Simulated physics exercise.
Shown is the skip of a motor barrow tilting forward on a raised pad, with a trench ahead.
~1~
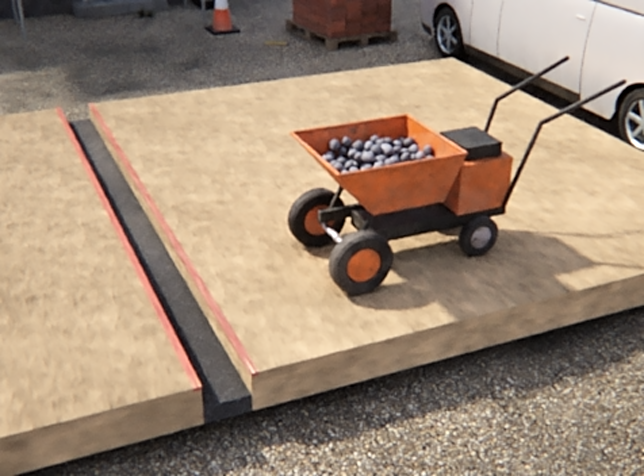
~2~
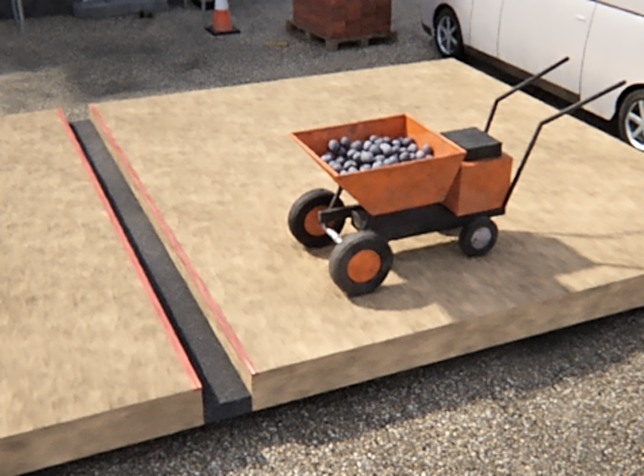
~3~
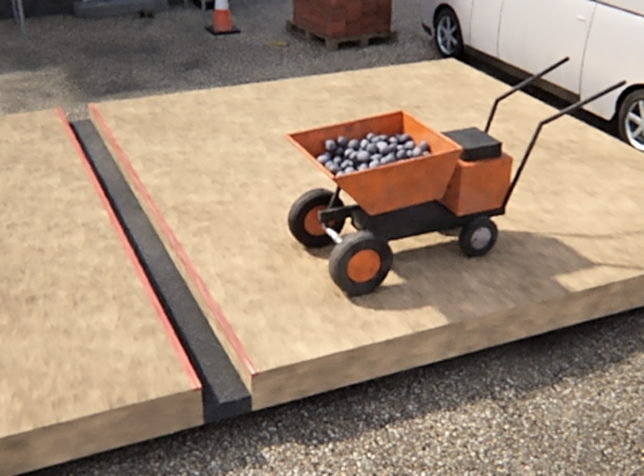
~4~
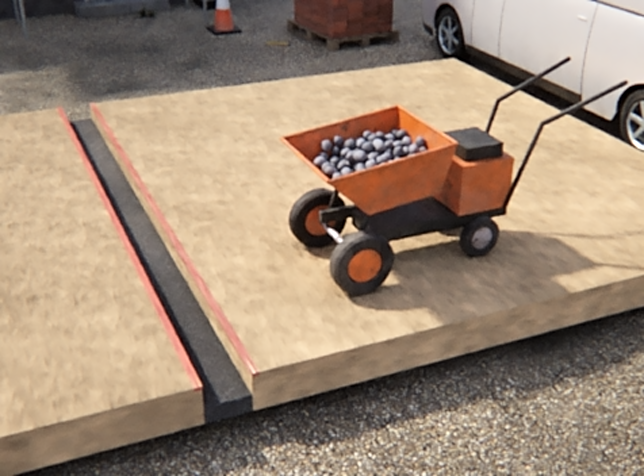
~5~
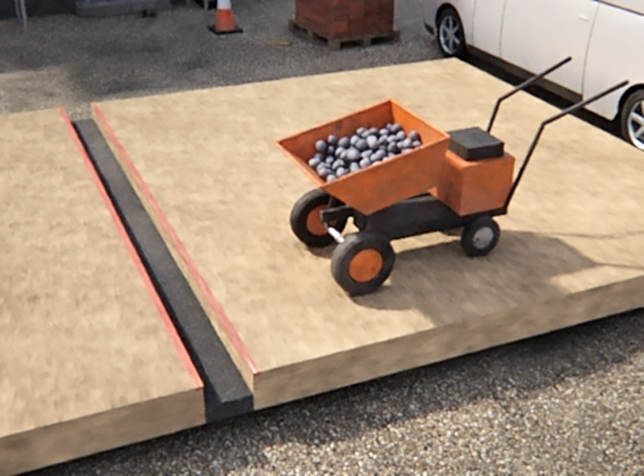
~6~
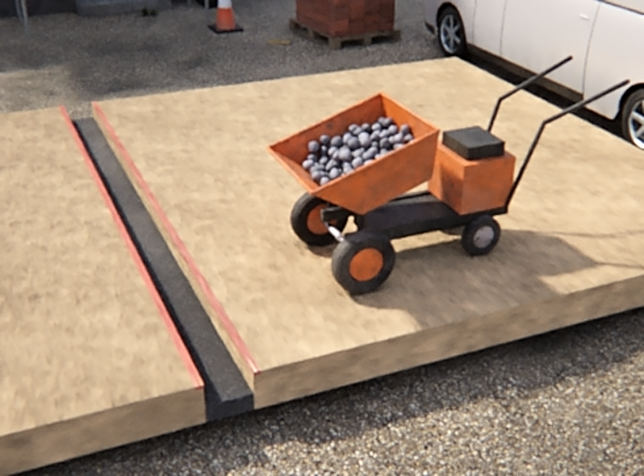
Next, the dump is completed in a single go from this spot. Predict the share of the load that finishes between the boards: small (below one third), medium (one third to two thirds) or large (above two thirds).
The share is medium, from one third to two thirds.
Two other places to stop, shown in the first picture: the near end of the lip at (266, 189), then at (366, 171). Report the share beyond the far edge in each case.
70 and 0 percent, in that order.
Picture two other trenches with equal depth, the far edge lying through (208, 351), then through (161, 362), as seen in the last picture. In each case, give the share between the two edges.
Around 40 percent first, around 60 percent second.
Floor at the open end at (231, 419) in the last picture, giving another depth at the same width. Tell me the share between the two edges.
I'd say around 60 in a hundred.
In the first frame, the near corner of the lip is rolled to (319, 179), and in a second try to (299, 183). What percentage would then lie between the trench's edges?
The shares come out close to 70 and 80 per cent, in that order.
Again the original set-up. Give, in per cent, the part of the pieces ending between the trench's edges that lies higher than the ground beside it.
About 10 per cent.
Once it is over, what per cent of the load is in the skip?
It ends up near 5 per cent.
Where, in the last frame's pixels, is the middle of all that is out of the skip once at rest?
Once nothing moves, the middle sits near (194, 298).
Shortly afterwards, skip tipped steeply; the whole lot in the skip.
Next, skip tipped right over; near two thirds in the skip; near a quarter short of the trench; a little in or heaped over the trench; only a few falling.
Some moments later, skip tipped right over; a little in the skip; near a third short of the trench; near half in or heaped over the trench; only a few beyond it.
In the end, skip tipped right over; a little in the skip; near a third short of the trench; near half in or heaped over the trench; only a few beyond it.
